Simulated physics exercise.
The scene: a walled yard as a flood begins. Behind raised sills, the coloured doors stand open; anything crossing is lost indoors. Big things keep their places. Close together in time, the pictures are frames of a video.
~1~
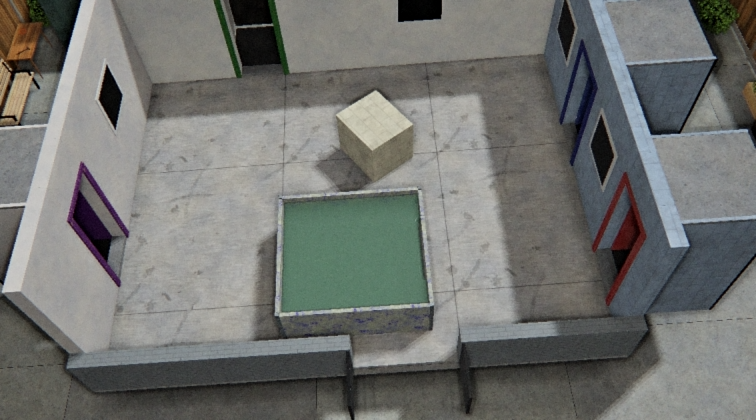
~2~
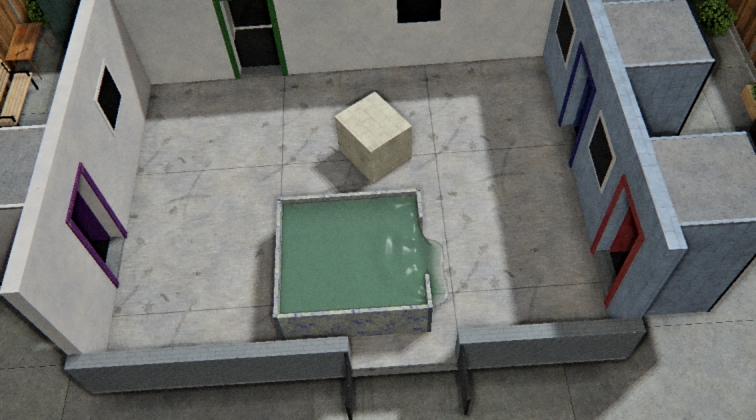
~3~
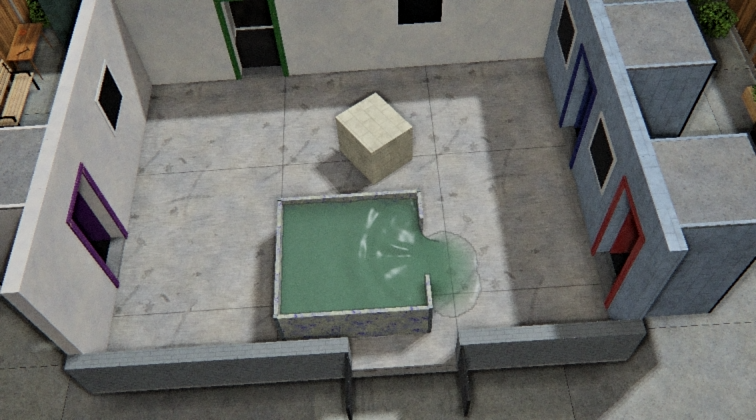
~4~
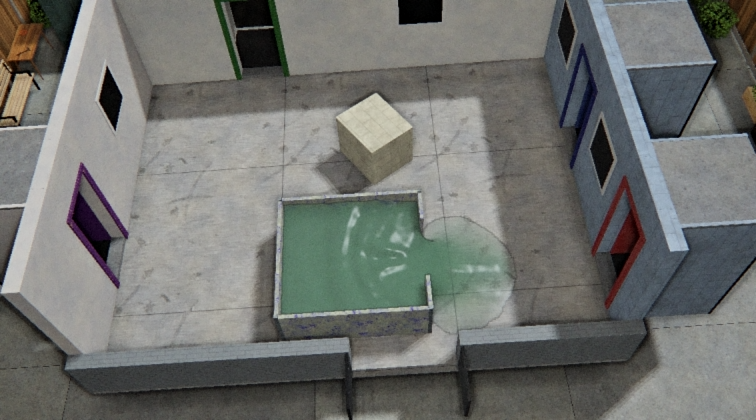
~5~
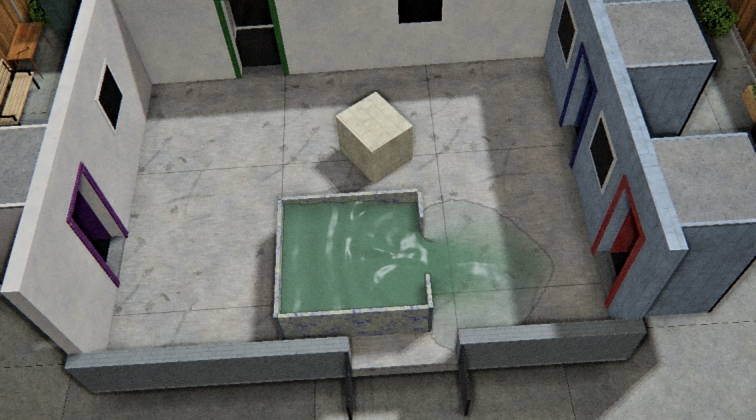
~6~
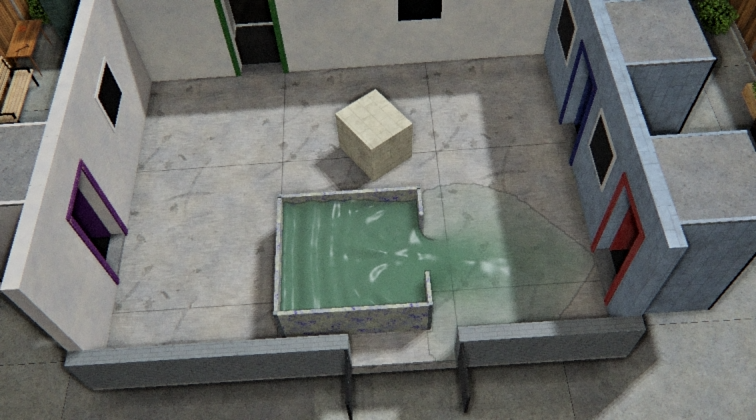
Green water pours from a gap in the tank's right side and spreads rightward across the yard.
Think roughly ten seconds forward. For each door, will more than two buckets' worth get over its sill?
One by one: I expect the purple door to let through an acceptable amount, I expect the red door to let through too much, I expect the blue door to let through too much, I expect the green door to let through an acceptable amount.
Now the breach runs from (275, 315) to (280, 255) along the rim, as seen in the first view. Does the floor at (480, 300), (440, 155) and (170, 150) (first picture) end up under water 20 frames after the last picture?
Taking the spots in turn: Untouched, untouched and swamped.
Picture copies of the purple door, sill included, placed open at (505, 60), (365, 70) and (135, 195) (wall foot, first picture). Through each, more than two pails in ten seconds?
In order: Exceeds it, falls short, falls short.
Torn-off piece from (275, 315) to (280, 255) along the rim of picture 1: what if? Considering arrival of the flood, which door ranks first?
It's the one in purple.
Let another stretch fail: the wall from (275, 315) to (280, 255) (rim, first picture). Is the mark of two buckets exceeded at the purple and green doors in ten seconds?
The purple door ends up above, while the green door ends up above.
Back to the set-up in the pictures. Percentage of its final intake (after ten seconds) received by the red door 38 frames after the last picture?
By then roughly 95 percent of the ten-second total is in.
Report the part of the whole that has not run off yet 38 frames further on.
My figure is close to 88 percent.
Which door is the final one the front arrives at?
Result: The one in purple.
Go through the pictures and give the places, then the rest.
In the first picture, still water in the tank at (352, 251).
In the second picture, the front is at (437, 301), out from the gap at (422, 262).
In the third picture, the front is at (475, 290), out from the gap at (422, 265).
In the fourth picture, water pours out at (422, 266) and has run to (512, 275).
In the fifth picture, water pours out at (422, 265) and has run to (549, 269).
In the sixth picture, the front is at (588, 267), out from the gap at (422, 262).
A moment on, water covers 20 % of the floor; the purple door not reached, the red door over two buckets in, the blue door not reached, the green door not reached.
Next, water covers 25 % of the floor; the purple door not reached, the red door far over two buckets in, the blue door under two buckets in, the green door not reached.
Then, water covers 30 % of the floor; the purple door not reached, the red door far over two buckets in, the blue door over two buckets in, the green door not reached.
Later, water covers 55 % of the floor; the purple door not reached, the red door far over two buckets in, the blue door over two buckets in, the green door wet at the sill, nothing in.
In the end, water covers 85 % of the floor; the purple door wet at the sill, nothing in, the red door far over two buckets in, the blue door far over two buckets in, the green door wet at the sill, nothing in.
